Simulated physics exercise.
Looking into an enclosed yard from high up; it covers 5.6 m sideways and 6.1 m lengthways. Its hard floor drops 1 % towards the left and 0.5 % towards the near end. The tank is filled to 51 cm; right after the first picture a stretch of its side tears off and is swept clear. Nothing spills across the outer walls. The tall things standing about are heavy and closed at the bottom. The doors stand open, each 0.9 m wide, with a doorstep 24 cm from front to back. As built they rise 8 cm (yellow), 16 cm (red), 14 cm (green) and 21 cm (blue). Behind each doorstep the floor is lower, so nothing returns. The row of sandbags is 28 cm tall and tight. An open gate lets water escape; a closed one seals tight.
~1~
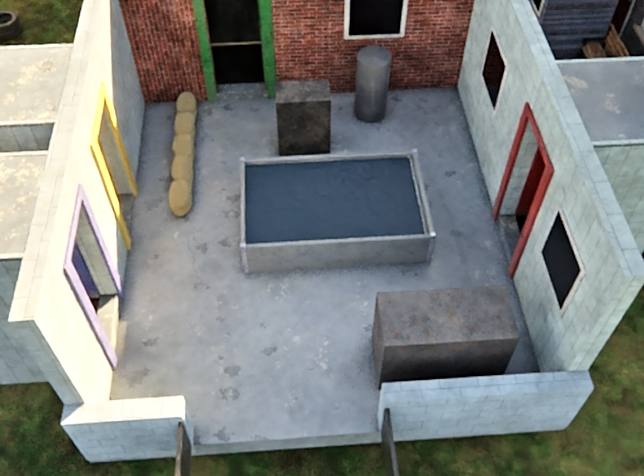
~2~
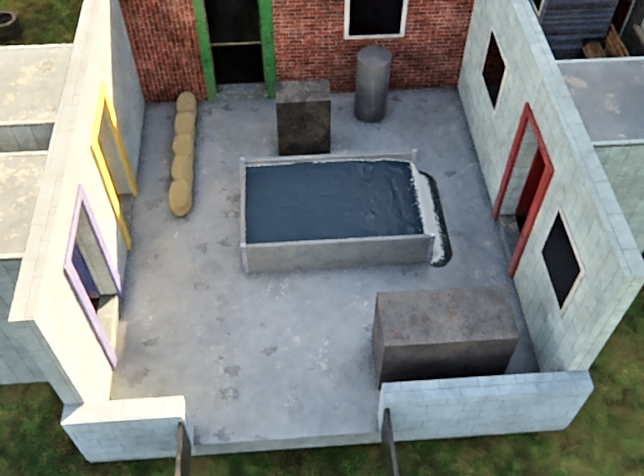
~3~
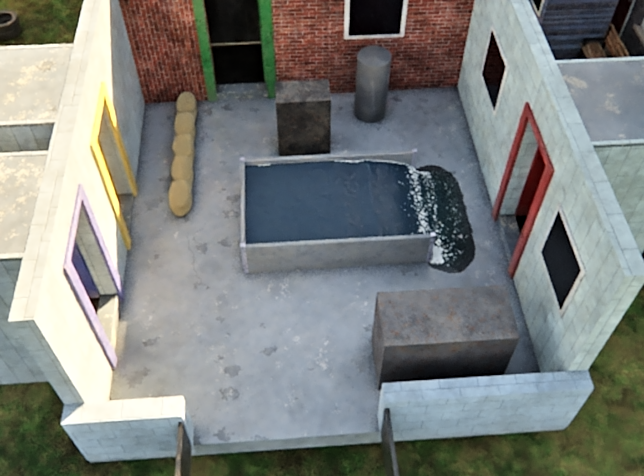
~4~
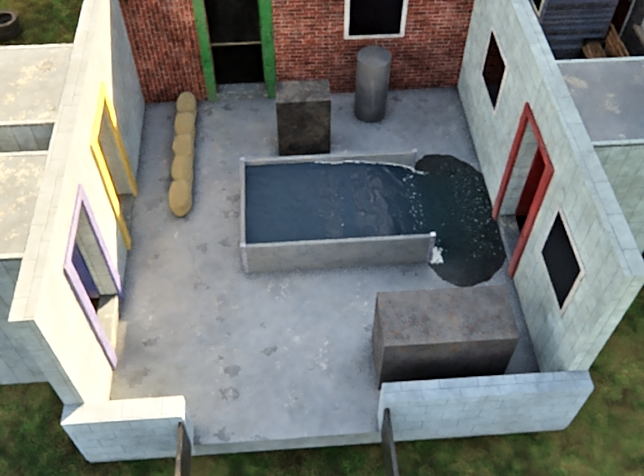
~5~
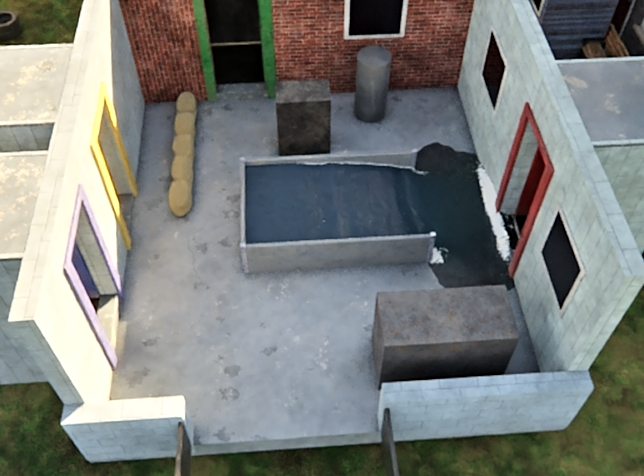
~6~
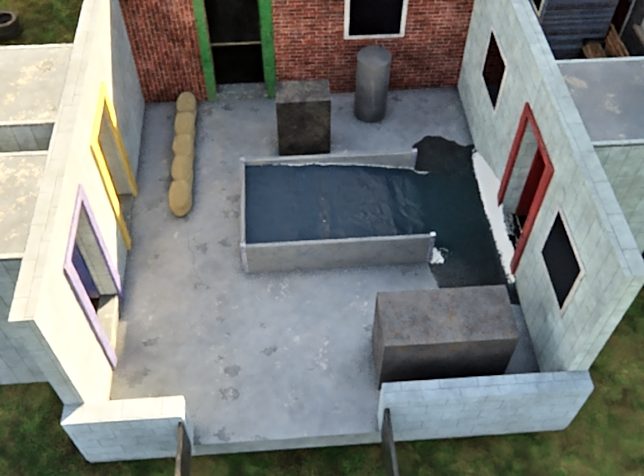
Water pouring from the open right end of a rectangular tank in a walled yard, spreading across concrete to the red-framed doorway.
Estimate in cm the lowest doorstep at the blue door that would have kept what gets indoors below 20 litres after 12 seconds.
About 9 cm.
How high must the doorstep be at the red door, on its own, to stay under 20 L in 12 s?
About 28 cm at red.
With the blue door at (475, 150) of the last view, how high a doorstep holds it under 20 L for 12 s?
About 14.5 cm.
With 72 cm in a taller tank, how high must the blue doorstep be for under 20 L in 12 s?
Then roughly 12.5 cm.
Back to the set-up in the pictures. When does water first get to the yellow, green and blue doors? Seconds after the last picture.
Arrival: Yellow 6.0 s, green 2.4 s, blue 4.5 s.
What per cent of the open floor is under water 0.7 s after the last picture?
Near 15 per cent is wet.
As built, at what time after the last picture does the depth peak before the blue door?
At about 7.0 s.
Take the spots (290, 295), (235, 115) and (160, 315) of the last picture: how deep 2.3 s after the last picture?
Roughly 0, 0 and 0 cm, in turn.
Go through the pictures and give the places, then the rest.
In the first picture, the tank at (333, 200) is whole and still, 51 cm deep; the blue door at (99, 288) is dry.
In the second picture, the front is at (445, 257), 0.3 m from the gap at (418, 209); 0.4 m2 of floor is wet, 51 cm left at the back.
In the third picture, water pours out at (418, 211) and has run 0.7 m, to (469, 252); about 9 cm deep outside, 51 cm at the back.
In the fourth picture, water pours out at (418, 212) and has run 1.2 m, to (503, 243); about 7 cm deep outside, 51 cm at the back.
In the fifth picture, the gap is at (418, 212), the front 1.3 m out at (514, 239); the back of the tank holds 51 cm.
In the sixth picture, the front is at (519, 297), 1.4 m from the gap at (418, 212); 3.1 m2 of floor is wet, 51 cm left at the back; the blue door at (99, 288), 4.7 m from the gap, is still 4.6 m from the nearest water.
Then, 0.7 s after the last picture water covers 15 % of the floor, deepest (34 cm) near (481, 207); it has not reached the blue door.
Then, 2.3 s after the last picture water covers 35 % of the floor, deepest (29 cm) near (545, 387); it has not reached the blue door.
Then, 11.3 s after the last picture water covers 95 % of the floor, deepest (12 cm) near (106, 432); 9 cm at the blue door, 0 litres in over its 21 cm doorstep.
At the blue door as built, the water peaked near 13 cm, 6.9 s after the last picture.
With a doorstep of 7 cm, 57 litres would have come in within the 12 s; with 10 cm, 10 litres. So under 20 litres takes about 9 cm.
